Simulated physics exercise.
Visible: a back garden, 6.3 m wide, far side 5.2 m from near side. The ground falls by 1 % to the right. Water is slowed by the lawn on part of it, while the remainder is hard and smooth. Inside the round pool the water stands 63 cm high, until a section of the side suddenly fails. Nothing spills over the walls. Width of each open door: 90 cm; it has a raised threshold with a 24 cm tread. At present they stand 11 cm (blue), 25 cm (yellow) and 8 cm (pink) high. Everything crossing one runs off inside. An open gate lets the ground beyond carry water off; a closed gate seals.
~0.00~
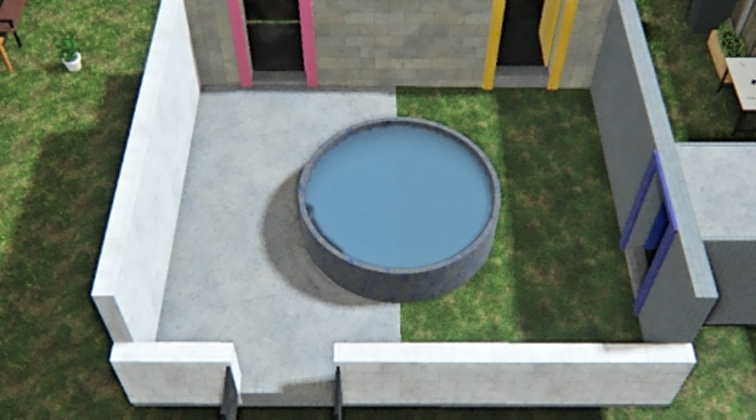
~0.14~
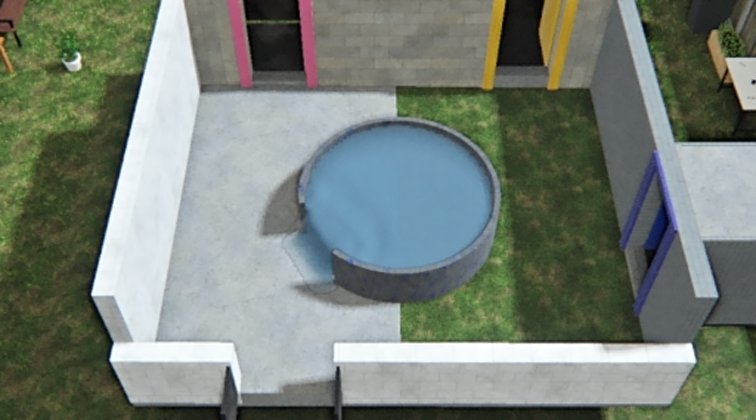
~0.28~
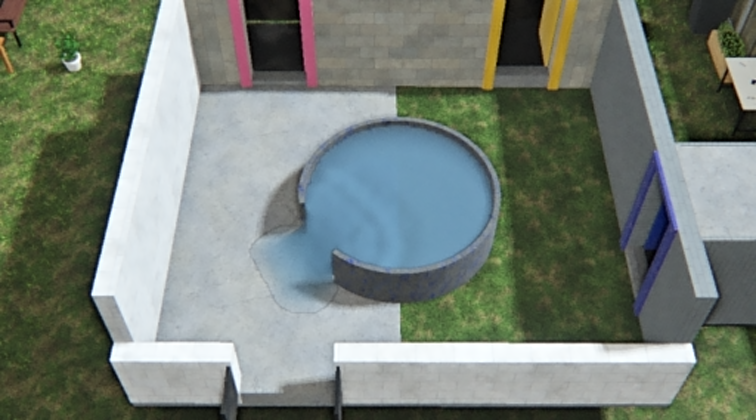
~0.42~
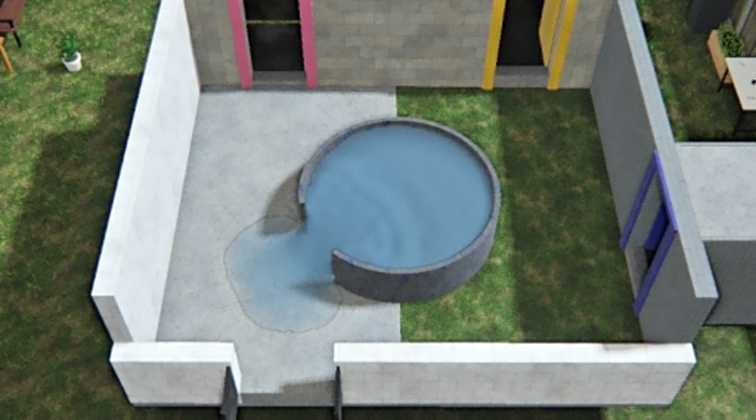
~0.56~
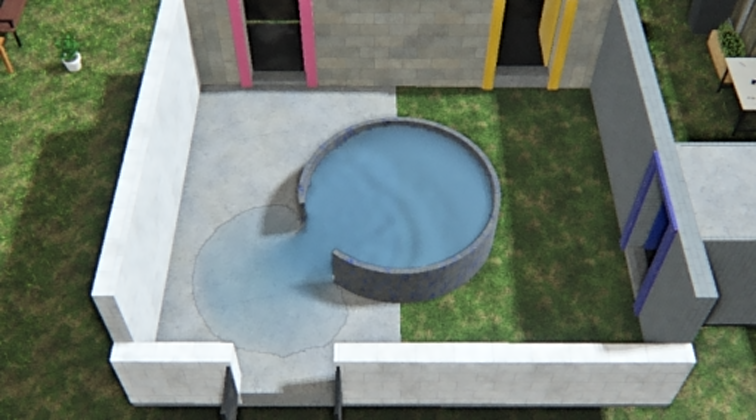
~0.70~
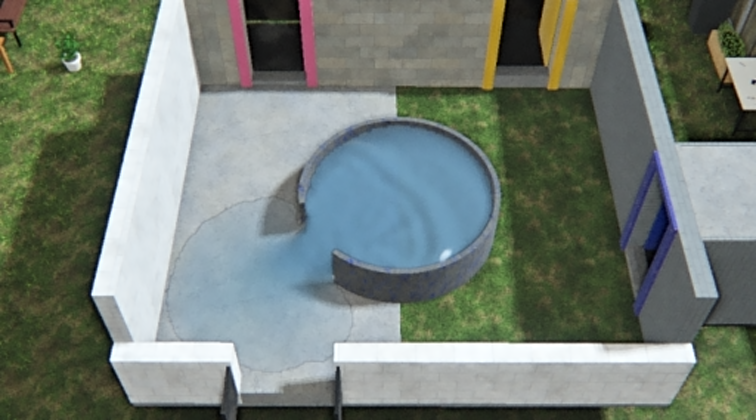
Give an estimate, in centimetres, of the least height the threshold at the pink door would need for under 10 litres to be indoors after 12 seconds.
Some 11.5 cm above the ground.
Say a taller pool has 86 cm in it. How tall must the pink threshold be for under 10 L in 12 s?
A step of about 17 cm does it.
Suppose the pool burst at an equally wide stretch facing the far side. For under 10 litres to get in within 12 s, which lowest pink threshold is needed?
Some 10.0 cm.
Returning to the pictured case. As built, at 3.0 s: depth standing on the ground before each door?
Door by door in cm - blue 0, yellow 0, pink 1.
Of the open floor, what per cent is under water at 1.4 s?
Wet share: Around 25 %.
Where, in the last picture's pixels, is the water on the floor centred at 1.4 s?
The water's centre is at about (364, 237).
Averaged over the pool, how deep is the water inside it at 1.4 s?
I'd put it near 50 cm.
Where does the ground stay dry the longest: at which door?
Door: Blue.
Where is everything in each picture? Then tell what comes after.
Still water, 63 cm deep, in the round pool at (399, 193); the pink door at (274, 37) is dry, in the first picture.
The gap is at (317, 250), the front 0.3 m out at (314, 286); the back of the round pool holds 63 cm, in the second picture.
The front is at (281, 301), 0.8 m from the gap at (317, 251); 0.8 m2 of floor is wet, 63 cm left at the back, in the third picture.
The gap is at (317, 251), the front 1.2 m out at (249, 309); the back of the round pool holds 63 cm, in the fourth picture.
The gap is at (317, 251), the front 1.7 m out at (211, 320); the back of the round pool holds 63 cm, in the fifth picture.
The front is at (178, 324), 2.1 m from the gap at (317, 250); 4.2 m2 of floor is wet, 63 cm left at the back; the pink door at (274, 37), 3.5 m from the gap, is still 2.5 m from the nearest water, in the sixth picture.
After 1.4 s water covers 25 % of the floor, deepest (47 cm) near (150, 374); it has not reached the pink door.
After 3.0 s water covers 35 % of the floor, deepest (31 cm) near (157, 336); it has not reached the pink door.
After 12.0 s water covers 95 % of the floor, deepest (10 cm) near (588, 127); 7 cm at the pink door, 58 litres in over its 8 cm threshold.
At the pink door as built, the water arrived by 3.2 s and peaked near 14 cm at 5.6 s.
Run again over the same 12 s with other heights there, 32 litres in over 9.5 cm, 4 litres over 13 cm. The limit of 10 litres is kept from about 11.5 cm up.
